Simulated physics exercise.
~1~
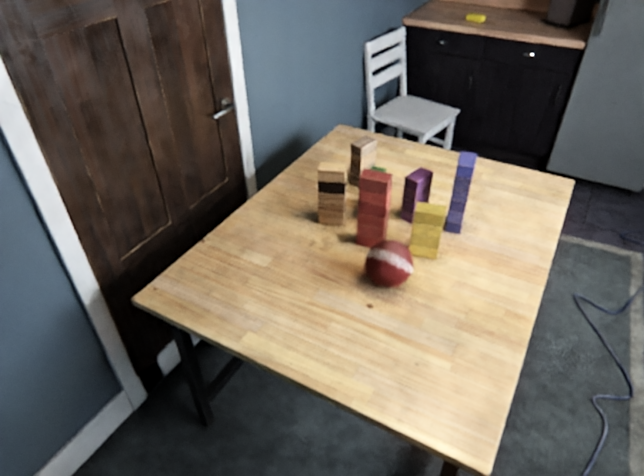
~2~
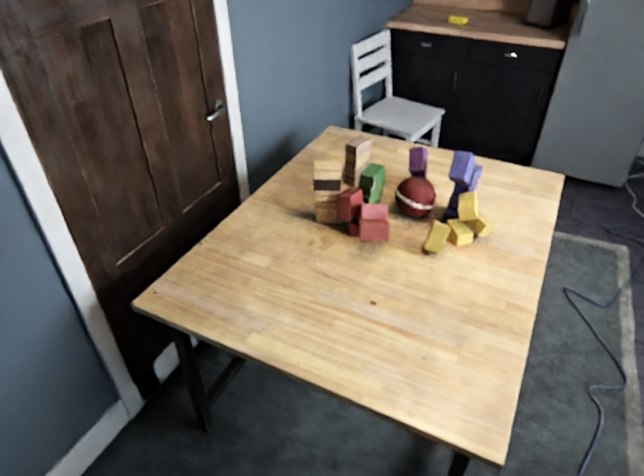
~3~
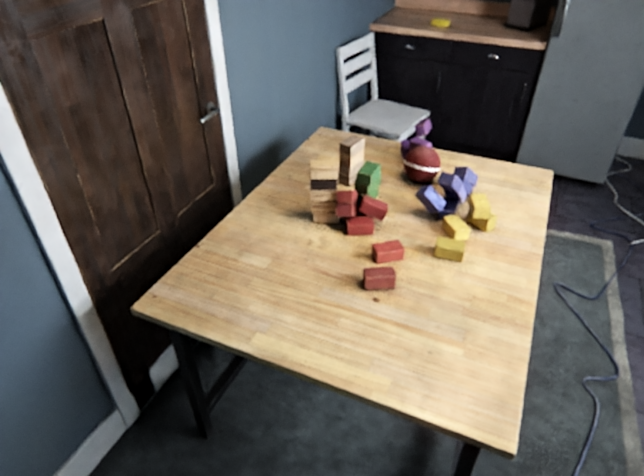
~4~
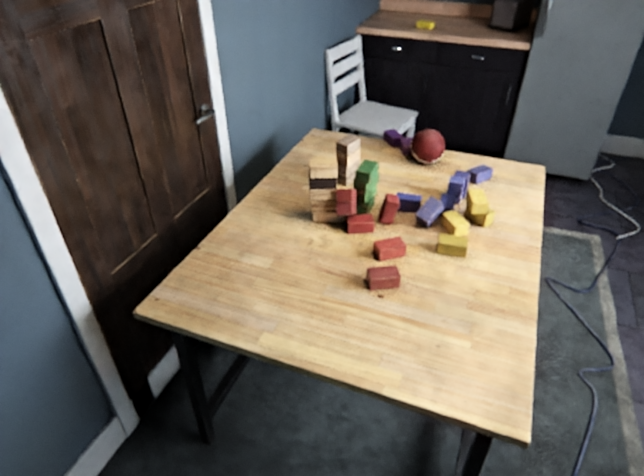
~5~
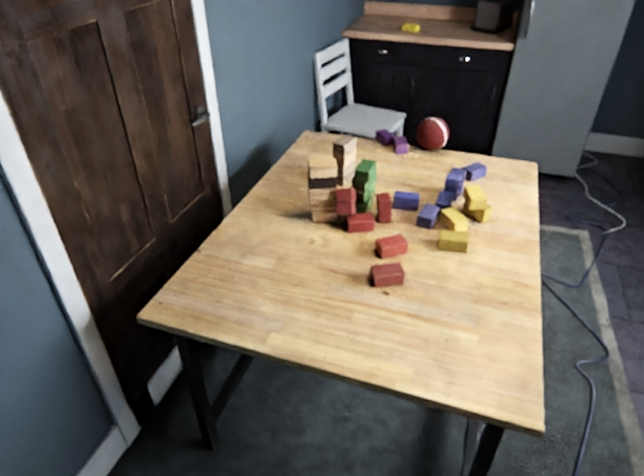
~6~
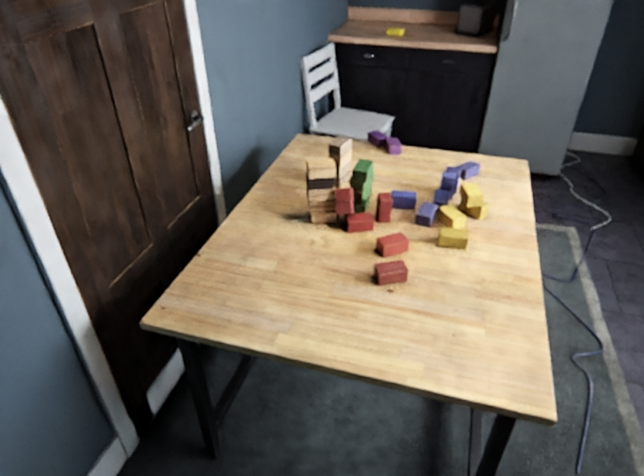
To begin with, a red ball with a pale stripe is at the near side of several small towers of coloured and plain wooden blocks on a table. It drives in among them, and the red and yellow towers break apart as it heads for the purple one. The blue tower topples too, while red blocks tumble toward the near side of the table. The ball knocks the purple blocks over and rolls on toward the far edge, then passes out of sight. Finally, red, yellow, blue and purple blocks lie scattered, while the green and plain wooden towers still stand.
